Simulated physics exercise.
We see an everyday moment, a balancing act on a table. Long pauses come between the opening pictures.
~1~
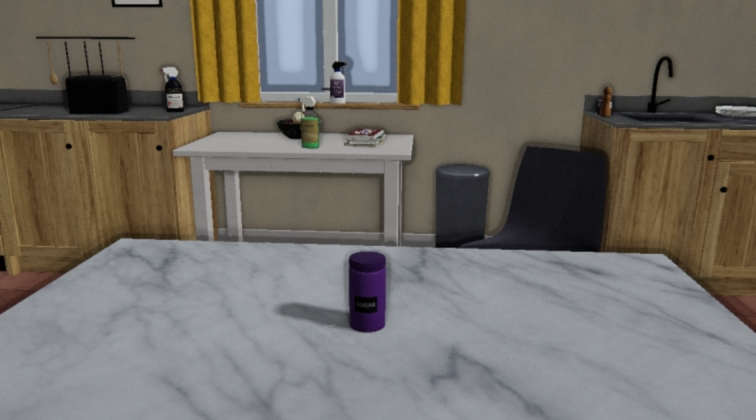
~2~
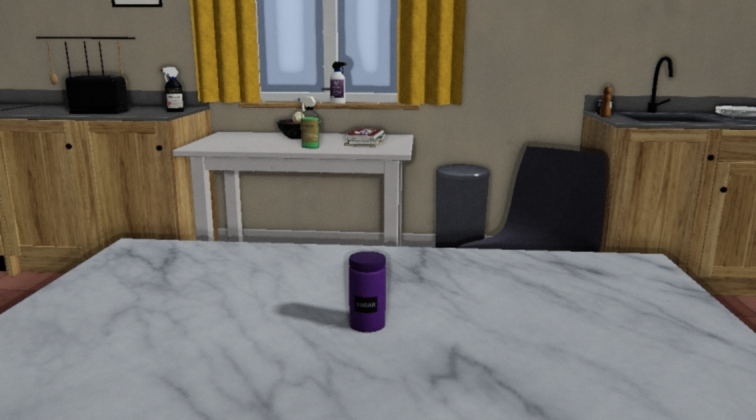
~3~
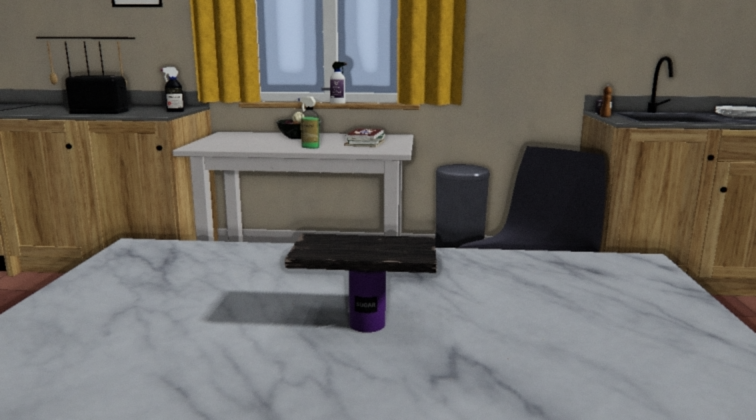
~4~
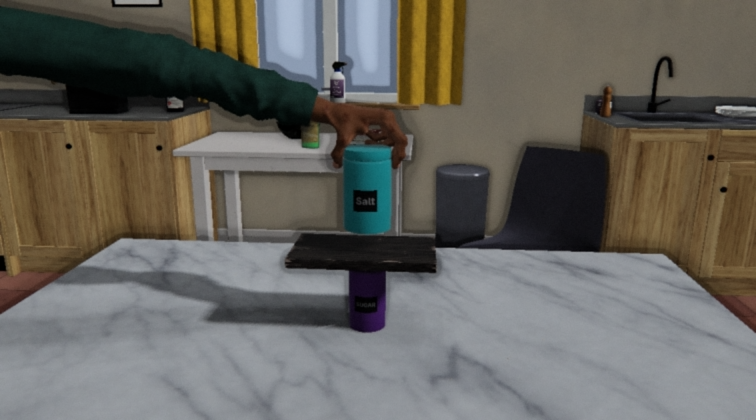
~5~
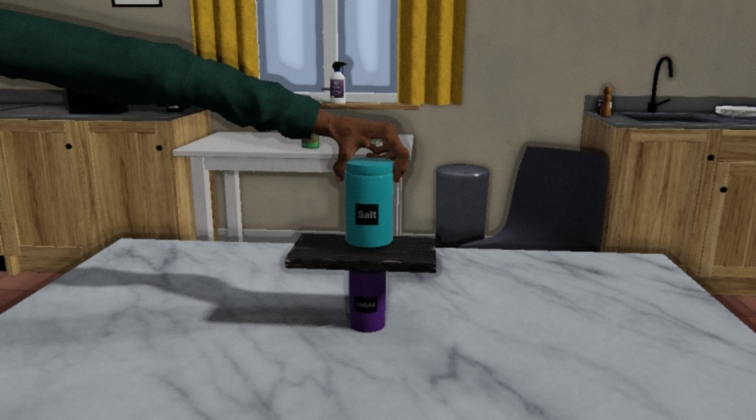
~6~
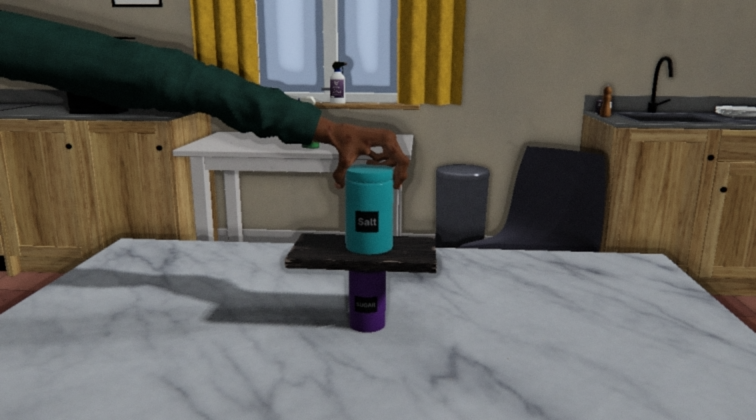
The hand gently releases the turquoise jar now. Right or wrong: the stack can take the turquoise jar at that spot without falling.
Right.
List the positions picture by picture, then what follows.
The last thing is not in view yet, in the first picture.
The last thing is not in view yet, in the second picture.
The last thing is not in view yet; black board (364, 252), in the third picture.
Coming down; turquoise jar (367, 188); black board (364, 252), in the fourth picture.
Coming down; turquoise jar (369, 201); black board (364, 252), in the fifth picture.
Set down, still held; turquoise jar (369, 208); black board (364, 252), in the sixth picture.
Then, 0.80 s past the last view, nothing moves.
Then, 1.80 s past the last view, turquoise jar resting near (369, 209).
Finally, all 3 still in place. Final places as the last picture's camera would see them, turquoise jar near (369, 209). The stack keeps its balance.
